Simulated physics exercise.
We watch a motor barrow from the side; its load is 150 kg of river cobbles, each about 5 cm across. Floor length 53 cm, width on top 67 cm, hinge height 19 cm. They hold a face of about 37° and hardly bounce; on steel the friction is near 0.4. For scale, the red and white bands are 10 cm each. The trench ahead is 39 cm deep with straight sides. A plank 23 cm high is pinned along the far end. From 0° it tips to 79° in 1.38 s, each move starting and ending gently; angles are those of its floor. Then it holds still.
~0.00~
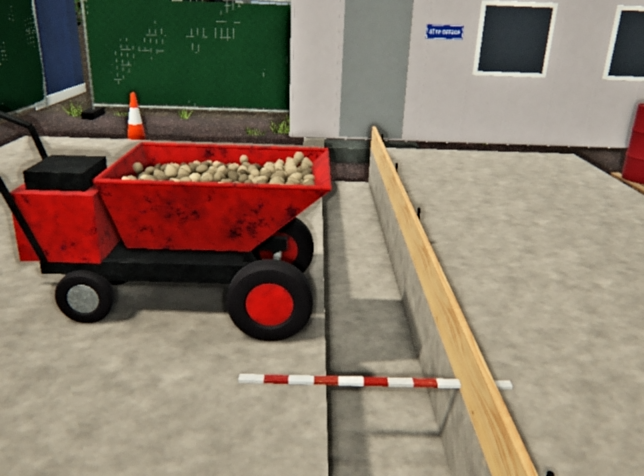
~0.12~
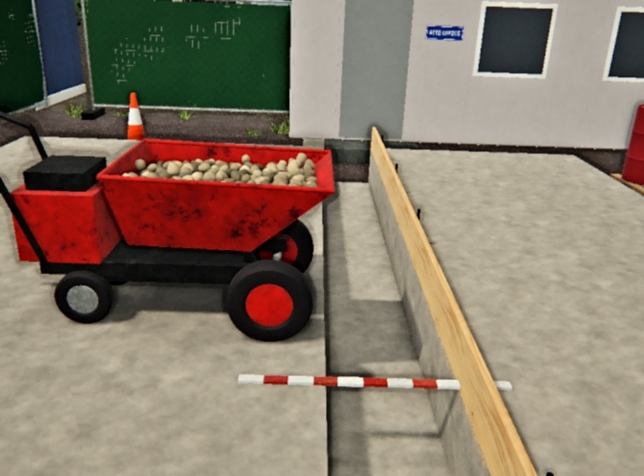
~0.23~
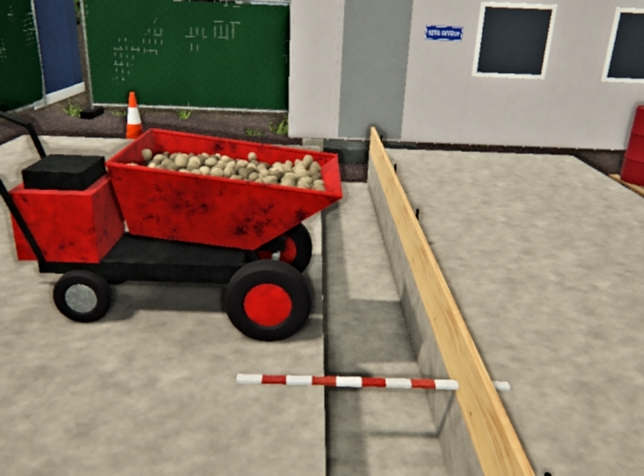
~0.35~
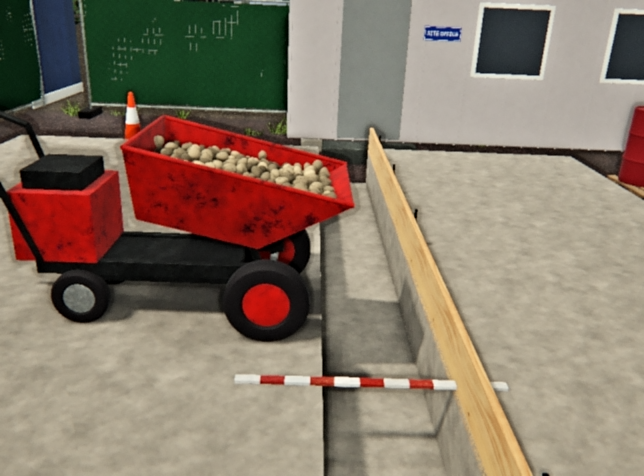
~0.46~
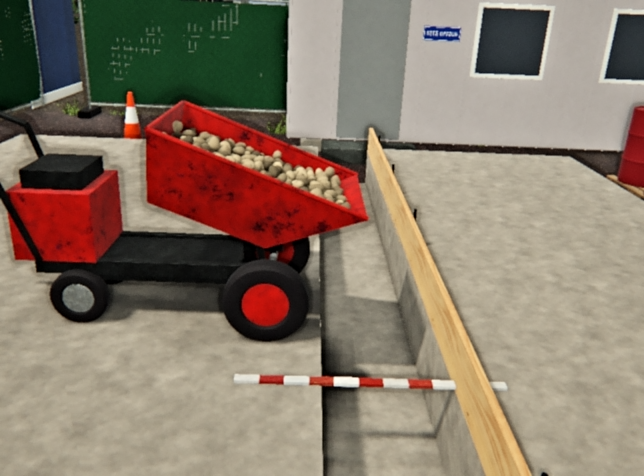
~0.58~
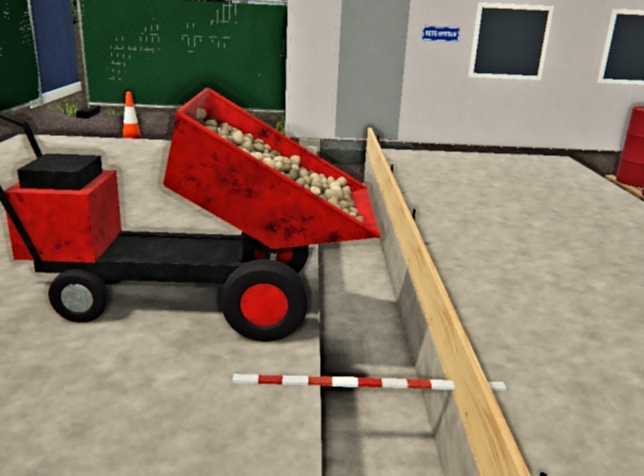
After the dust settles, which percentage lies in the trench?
Roughly 99 per cent ends in the trench.
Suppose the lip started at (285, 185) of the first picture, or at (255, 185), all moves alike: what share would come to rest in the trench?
Near 100 per cent from the first place, 100 from the second.
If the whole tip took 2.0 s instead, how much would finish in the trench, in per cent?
It would be near 100 per cent.
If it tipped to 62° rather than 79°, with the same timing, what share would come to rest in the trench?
Then about 90 per cent.
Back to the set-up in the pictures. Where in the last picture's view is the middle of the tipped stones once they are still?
Around (385, 366).
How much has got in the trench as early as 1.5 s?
About 60 per cent by then.
After 1.0 s the floor is at 66°; 99 % in the skip, 1 % in the trench; the foremost stones are at (409, 284).
After 1.5 s the floor is at 79°; 39 % in the skip, 60 % in the trench, 1 % past the trench; the foremost stones are at (447, 286).
After 1.8 s the floor is at 79°; 5 % in the skip, 94 % in the trench, 1 % past the trench; the foremost stones are at (461, 316).
After 3.8 s the floor is at 79°; 0 % in the skip, 99 % in the trench, 1 % past the trench; the foremost stones are at (462, 317).
